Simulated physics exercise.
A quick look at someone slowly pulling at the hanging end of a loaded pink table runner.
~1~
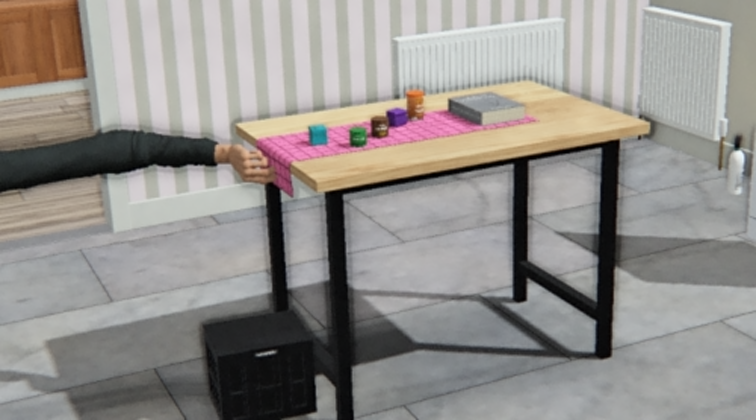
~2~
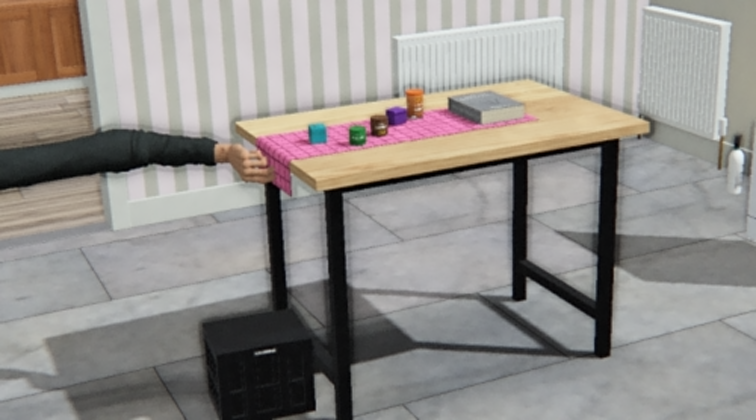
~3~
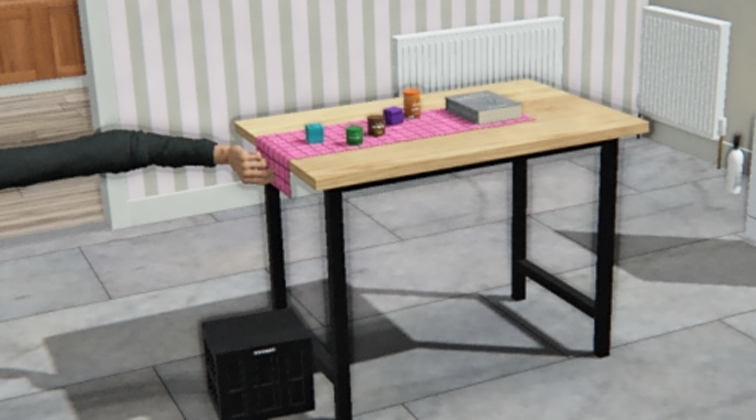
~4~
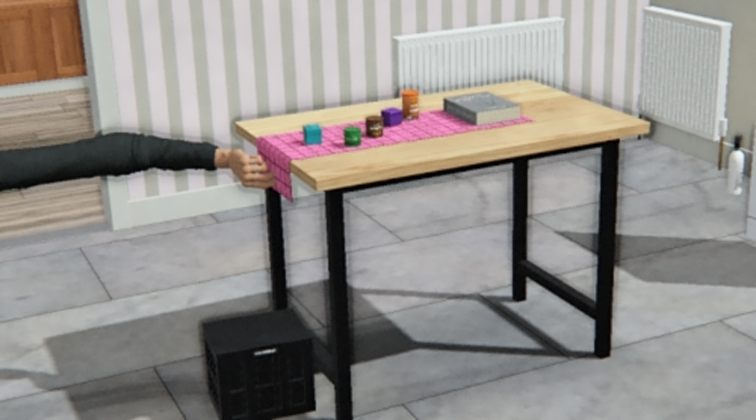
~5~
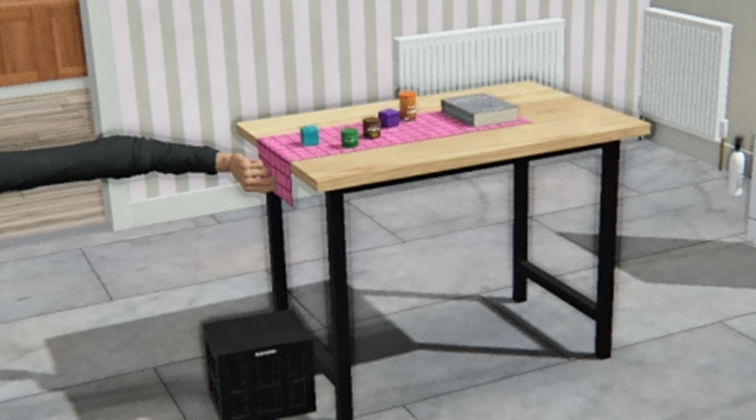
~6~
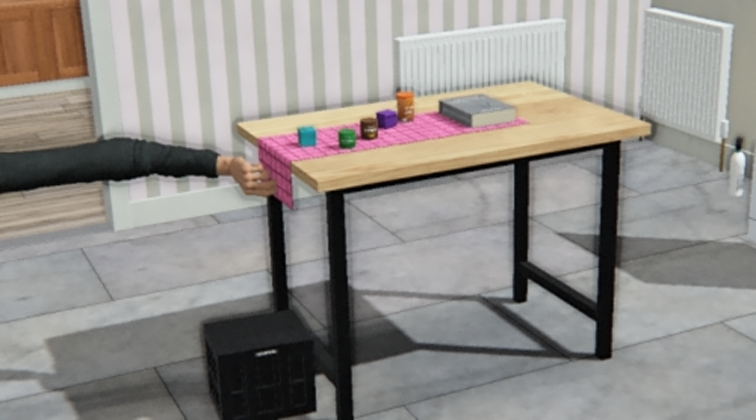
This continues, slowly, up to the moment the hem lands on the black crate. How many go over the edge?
The answer is four.
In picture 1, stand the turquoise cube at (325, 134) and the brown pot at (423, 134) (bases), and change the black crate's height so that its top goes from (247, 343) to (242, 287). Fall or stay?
The turquoise cube comes down; the brown pot remains up.
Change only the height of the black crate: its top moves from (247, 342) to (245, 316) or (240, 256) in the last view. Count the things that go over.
Over the edge go 3 and 1.
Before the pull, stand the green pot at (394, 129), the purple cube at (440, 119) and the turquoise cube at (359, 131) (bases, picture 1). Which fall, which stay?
The green pot comes down, the purple cube does not fall, the turquoise cube goes over.
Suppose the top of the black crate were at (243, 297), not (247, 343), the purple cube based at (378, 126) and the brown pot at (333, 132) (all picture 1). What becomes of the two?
The purple cube remains up, the brown pot comes down.
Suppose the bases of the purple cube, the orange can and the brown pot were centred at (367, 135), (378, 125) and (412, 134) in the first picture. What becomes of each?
The purple cube goes over, the orange can falls, the brown pot tumbles off.
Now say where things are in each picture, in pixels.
In the first frame, hem (293, 198); turquoise cube (318, 127); green pot (358, 129); brown pot (379, 118); purple cube (396, 110); orange can (415, 92); top of the crate (247, 343).
In the second frame, hem (292, 197); turquoise cube (317, 126).
In the third frame, hem (291, 199); green pot (354, 128).
In the fourth frame, hem (293, 202); brown pot (374, 118); top of the crate (246, 341).
In the fifth frame, hem (293, 207); purple cube (389, 111).
In the sixth frame, hem (294, 211); turquoise cube (307, 128); green pot (347, 131); brown pot (369, 120); purple cube (386, 112); orange can (405, 94).
A little later, hem near (278, 267); turquoise cube and green pot gone.
Next, hem on the crate; turquoise cube, green pot, brown pot and purple cube gone.
When it is over, hem on the crate; turquoise cube, green pot, brown pot and purple cube gone. Over the edge go four.
